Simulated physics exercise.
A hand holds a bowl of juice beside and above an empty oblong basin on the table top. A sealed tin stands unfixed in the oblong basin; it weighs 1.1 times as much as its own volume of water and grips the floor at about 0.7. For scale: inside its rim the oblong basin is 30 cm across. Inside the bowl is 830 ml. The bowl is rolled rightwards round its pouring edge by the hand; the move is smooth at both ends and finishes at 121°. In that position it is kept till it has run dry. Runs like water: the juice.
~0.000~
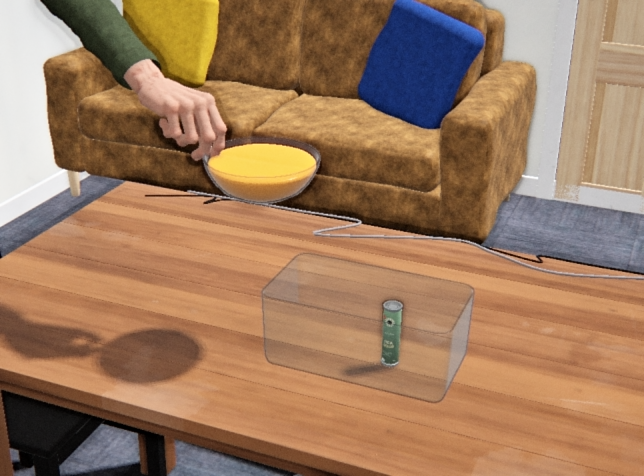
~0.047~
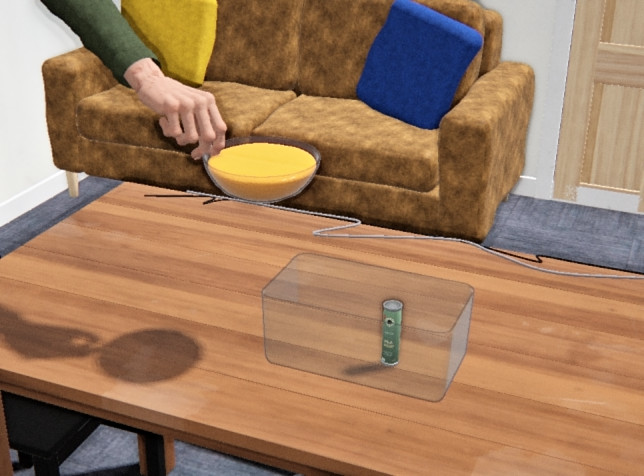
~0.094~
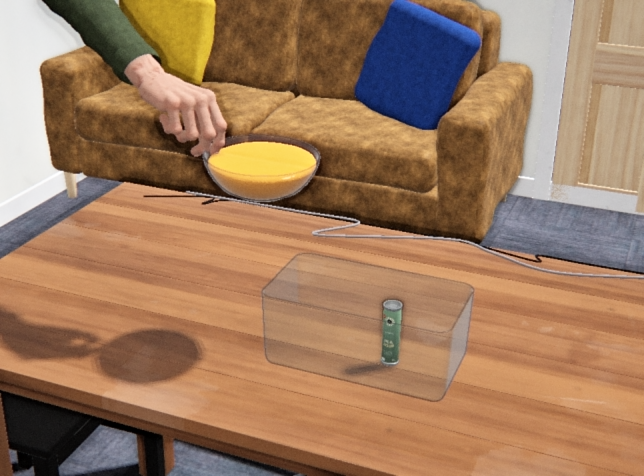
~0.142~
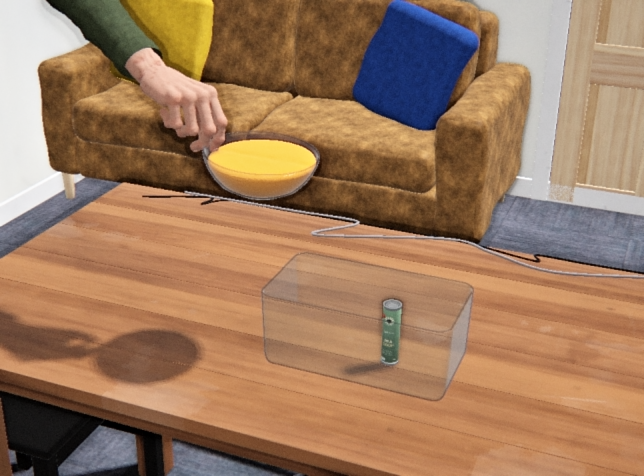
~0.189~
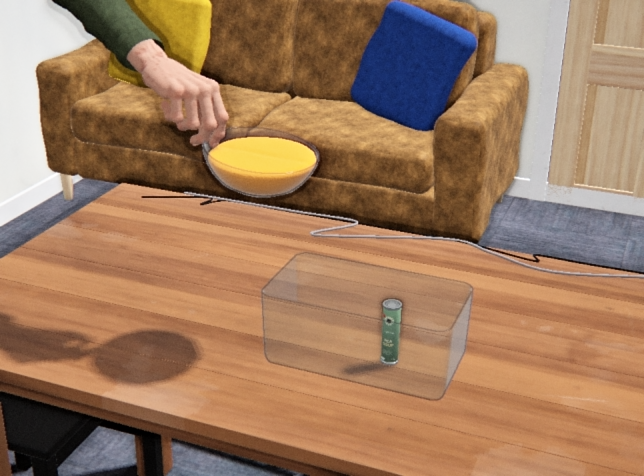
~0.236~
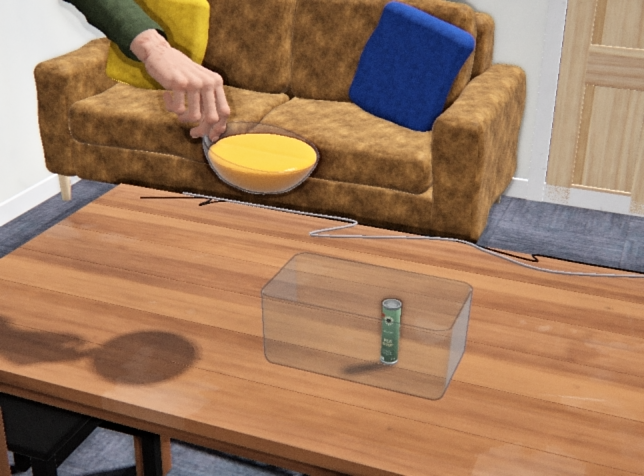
A hand slowly tilts a bowl of yellow juice slightly rightwards above a wooden table.
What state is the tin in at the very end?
It does not come down.
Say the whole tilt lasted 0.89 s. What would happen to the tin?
In that case the tin does not tip.
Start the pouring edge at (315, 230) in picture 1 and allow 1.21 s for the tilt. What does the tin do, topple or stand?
Result: Tin tipped over.
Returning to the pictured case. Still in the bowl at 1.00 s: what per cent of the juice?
About 0 per cent.
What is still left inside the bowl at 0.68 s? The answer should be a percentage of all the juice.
Around 24 percent.
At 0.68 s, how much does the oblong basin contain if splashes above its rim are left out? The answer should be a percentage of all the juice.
Near 18 in a hundred.
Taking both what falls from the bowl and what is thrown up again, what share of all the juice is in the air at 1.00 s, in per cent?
Airborne share: Near 5 %.
After 0.68 s the tilt is 72° and 24 per cent is still to pour; the tin stands where it began.
After 1.00 s the tilt is 112° and 0 per cent is still to pour; the tin stands where it began.
After 1.34 s the tilt is 121° and 0 per cent is still to pour; the tin stands where it began.
After 1.71 s the tilt is 121° and 0 per cent is still to pour; the tin stands where it began.
In the end the tin stands where it began.
